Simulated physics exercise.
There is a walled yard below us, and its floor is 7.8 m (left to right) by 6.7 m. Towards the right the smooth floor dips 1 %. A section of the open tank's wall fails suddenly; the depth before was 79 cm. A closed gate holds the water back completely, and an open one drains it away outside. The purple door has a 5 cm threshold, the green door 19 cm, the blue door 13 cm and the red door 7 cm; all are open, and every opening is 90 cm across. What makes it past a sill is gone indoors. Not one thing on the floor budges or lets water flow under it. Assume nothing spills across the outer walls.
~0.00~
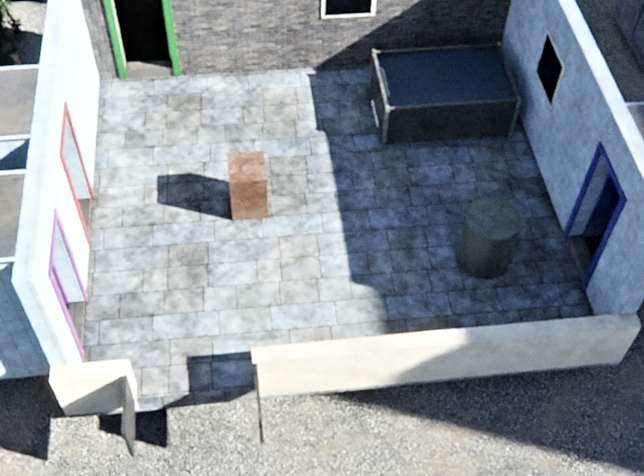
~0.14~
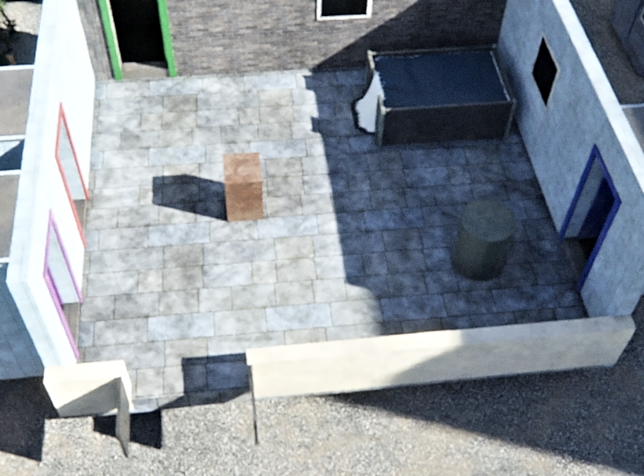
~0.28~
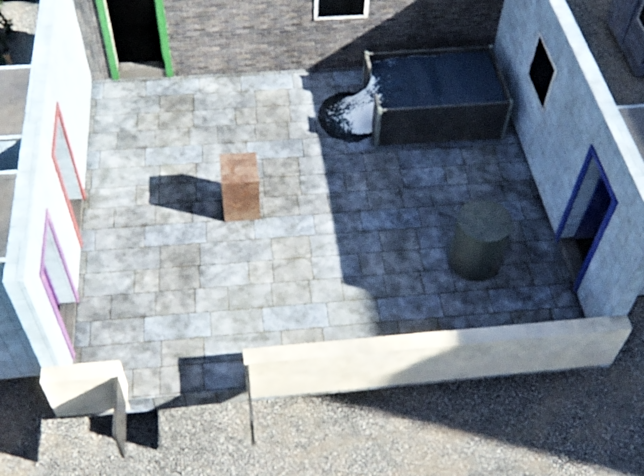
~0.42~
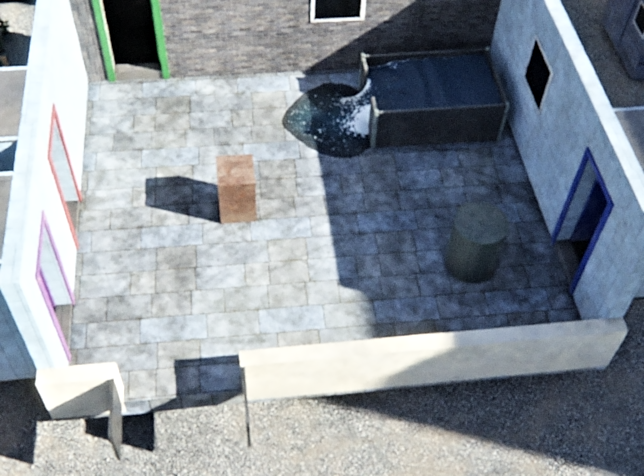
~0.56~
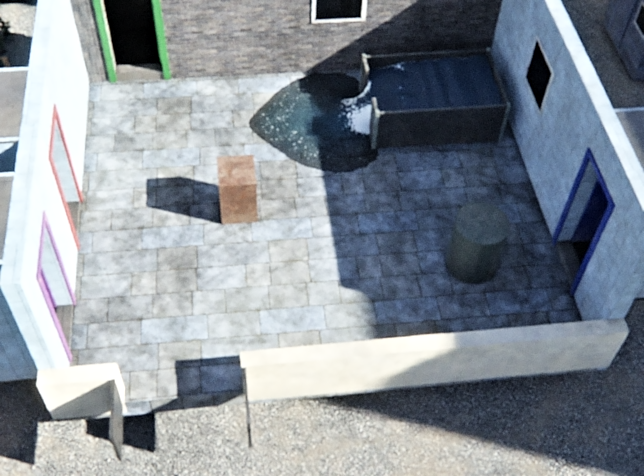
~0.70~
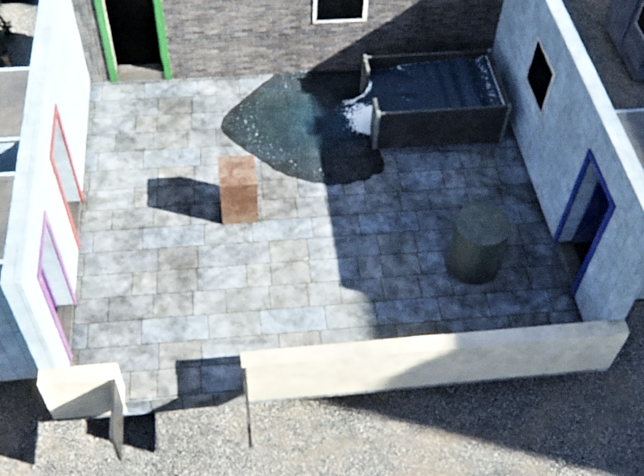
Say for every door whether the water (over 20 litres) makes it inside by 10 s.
The purple door will hold enough water back. The green door will hold enough water back. The blue door will hold enough water back. The red door will not hold enough water back.
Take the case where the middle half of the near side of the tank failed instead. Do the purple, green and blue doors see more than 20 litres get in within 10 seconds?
Against that limit: Purple past it, green under, blue past it.
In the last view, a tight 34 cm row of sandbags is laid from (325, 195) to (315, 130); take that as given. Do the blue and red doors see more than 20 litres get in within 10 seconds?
Blue within the limit, red within the limit.
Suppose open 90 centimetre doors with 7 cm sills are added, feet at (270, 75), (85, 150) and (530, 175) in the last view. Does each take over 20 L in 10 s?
Taking them in order, the first gets enough, the second enough and the third too little.
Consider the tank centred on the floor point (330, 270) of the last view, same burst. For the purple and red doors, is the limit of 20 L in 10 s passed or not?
Relative to the limit, purple is beyond it and red is beyond it.
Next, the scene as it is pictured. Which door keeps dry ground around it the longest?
The final one is the blue door.
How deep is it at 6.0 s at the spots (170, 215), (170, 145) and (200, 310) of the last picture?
6, 10 and 4 cm, respectively.
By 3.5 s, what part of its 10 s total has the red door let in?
Estimate: Around 60 per cent.
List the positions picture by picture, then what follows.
The open tank at (444, 78) is whole and still, 79 cm deep, in the first picture.
The front is at (360, 102), 0.5 m from the gap at (375, 106); 0.2 m2 of floor is under water; 79 cm left at the back of the open tank, in the second picture.
Water pours out at (372, 106) and has run 0.9 m, to (324, 110); typically 11 cm deep outside, 79 cm at the open tank's back, in the third picture.
Water pours out at (369, 109) and has run 1.5 m, to (286, 121); typically 7 cm deep outside, 79 cm at the open tank's back, in the fourth picture.
Water pours out at (370, 109) and has run 2.1 m, to (255, 121); typically 5 cm deep outside, 78 cm at the open tank's back, in the fifth picture.
The front is at (227, 123), 2.7 m from the gap at (371, 109); 5.5 m2 of floor is under water; 74 cm left at the back of the open tank, in the sixth picture.
After 1.4 s water covers 30 % of the floor and is deepest (42 cm) near (362, 120); purple door not reached, green door not reached, blue door not reached, red door not reached.
After 2.2 s water covers 40 % of the floor and is deepest (36 cm) near (90, 88); purple door not reached, green door 9 cm at the sill, 0 L in, blue door not reached, red door 5 cm at the sill, 0 L in.
After 3.5 s water covers 45 % of the floor and is deepest (26 cm) near (362, 120); purple door 2 cm at the sill, 0 L in, green door 13 cm at the sill, 0 L in, blue door not reached, red door 13 cm at the sill, 29 L in.
After 6.0 s water covers 65 % of the floor and is deepest (16 cm) near (362, 120); purple door 4 cm at the sill, 0 L in, green door 10 cm at the sill, 2 L in, blue door not reached, red door 7 cm at the sill, 49 L in.
After 10.0 s water covers 80 % of the floor and is deepest (10 cm) near (587, 348); purple door 5 cm at the sill, 5 L in, green door 6 cm at the sill, 2 L in, blue door 5 cm at the sill, 0 L in, red door 4 cm at the sill, 49 L in.
